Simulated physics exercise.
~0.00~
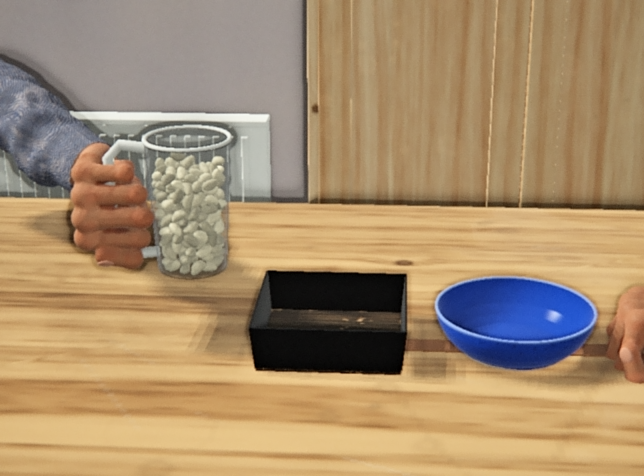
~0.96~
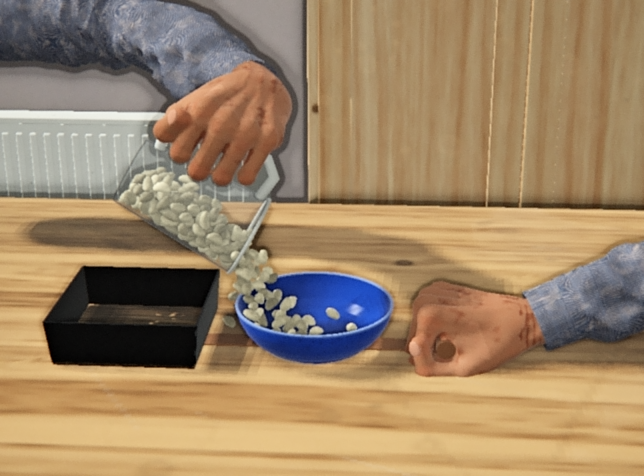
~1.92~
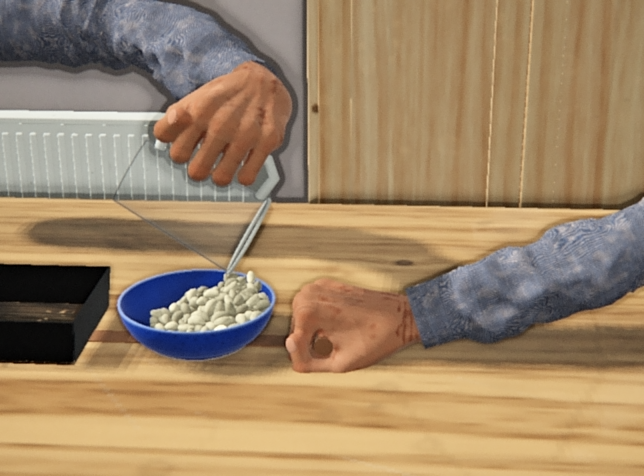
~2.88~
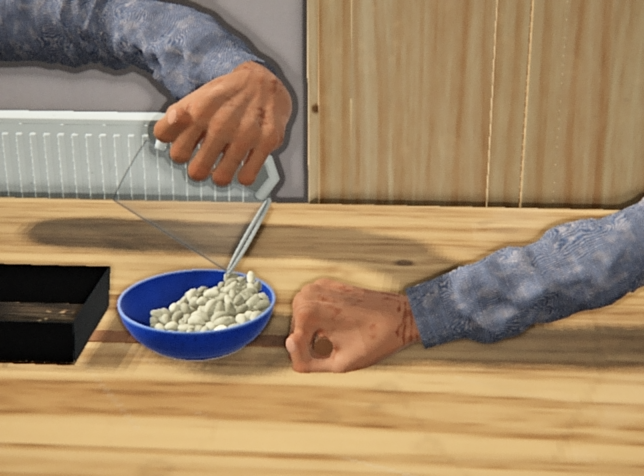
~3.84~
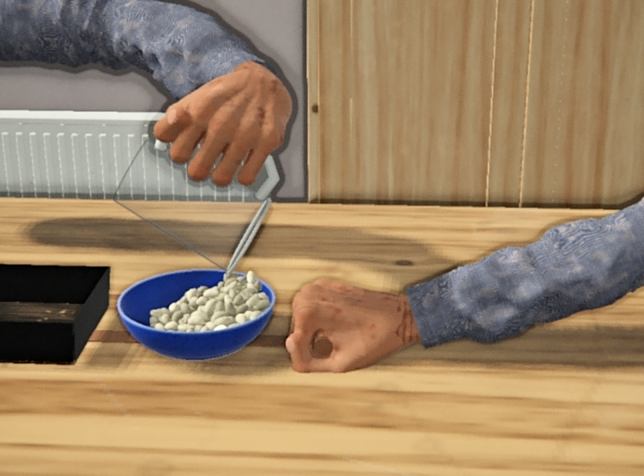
A hand tipped a clear cup of white beans while the other hand drew a black tin and a blue bowl to the left across a wooden table; the beans poured into the bowl, and all ended up heaped there, leaving the tin empty.
